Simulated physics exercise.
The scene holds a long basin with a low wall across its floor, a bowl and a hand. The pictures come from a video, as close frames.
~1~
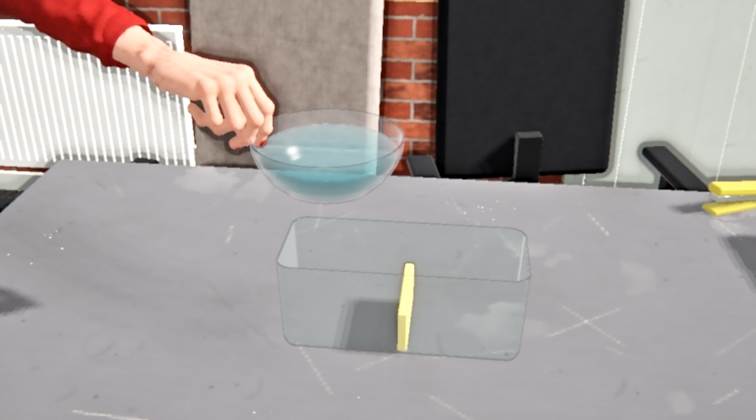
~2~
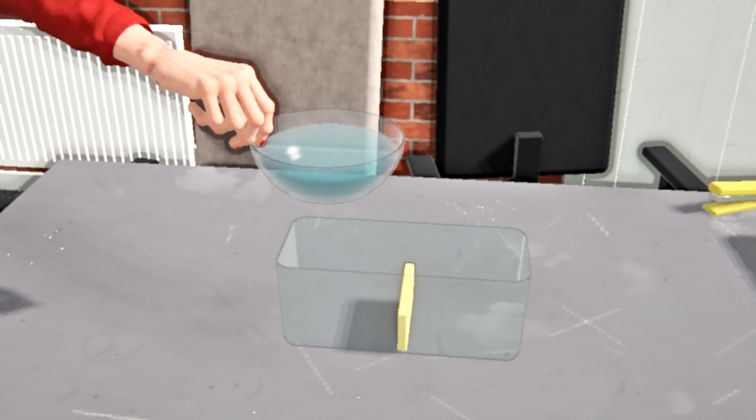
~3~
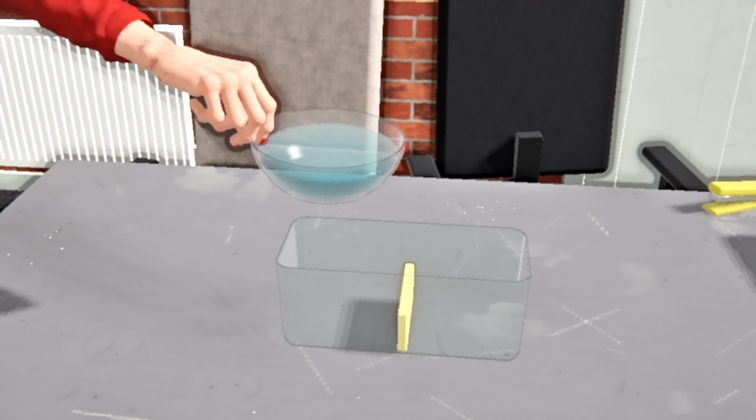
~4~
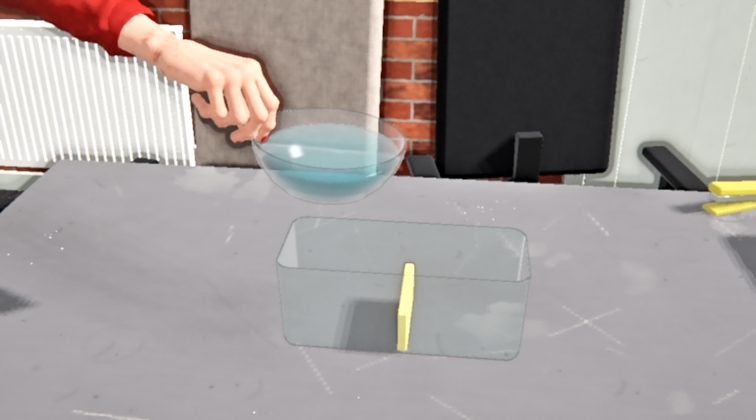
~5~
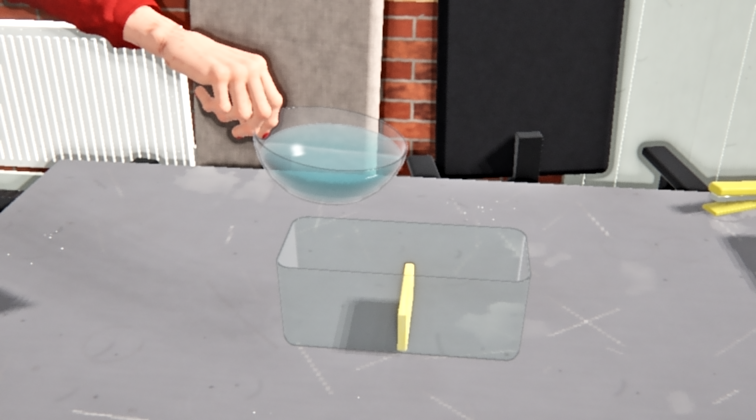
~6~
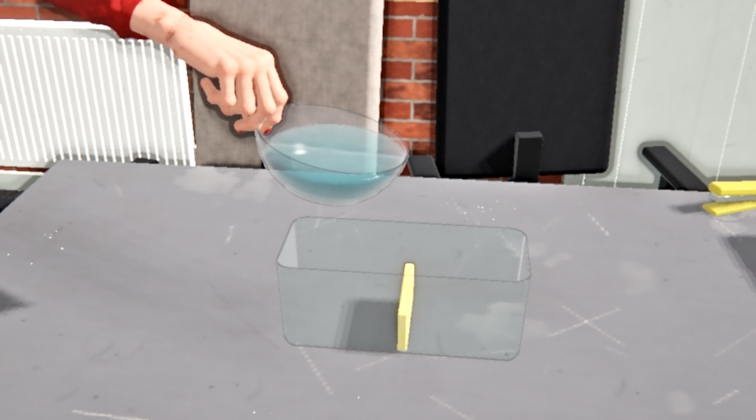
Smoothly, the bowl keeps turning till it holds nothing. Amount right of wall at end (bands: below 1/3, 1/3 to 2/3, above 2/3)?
My call is that the right side exceeds two thirds.
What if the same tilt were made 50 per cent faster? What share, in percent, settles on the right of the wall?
It comes to some 65 per cent.
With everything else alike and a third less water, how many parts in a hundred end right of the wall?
Best guess: Around 75 %.
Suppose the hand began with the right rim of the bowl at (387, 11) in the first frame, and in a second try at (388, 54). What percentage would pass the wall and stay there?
The first start gives some 75 %, the second some 75 %.
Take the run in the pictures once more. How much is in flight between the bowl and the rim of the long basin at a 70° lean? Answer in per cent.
It's close to 35 %.
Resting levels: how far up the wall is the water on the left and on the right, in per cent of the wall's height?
Left 20 %, right 70 %.
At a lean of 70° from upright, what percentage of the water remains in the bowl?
Remaining fraction: Approx. 30 %.
A moment on, the bowl is tipped part way and 31 per cent is still to pour, 0 is left of the wall and 34 right of it.
Next, the bowl is tipped right over and 0 per cent is still to pour, 19 is left of the wall and 76 right of it.
Then the bowl is tipped right over and 0 per cent is still to pour, 19 is left of the wall and 76 right of it.
Later the bowl is tipped right over and 0 per cent is still to pour, 19 is left of the wall and 76 right of it.
In the end 19 per cent lies left of the wall, 76 right of it and 6 outside.
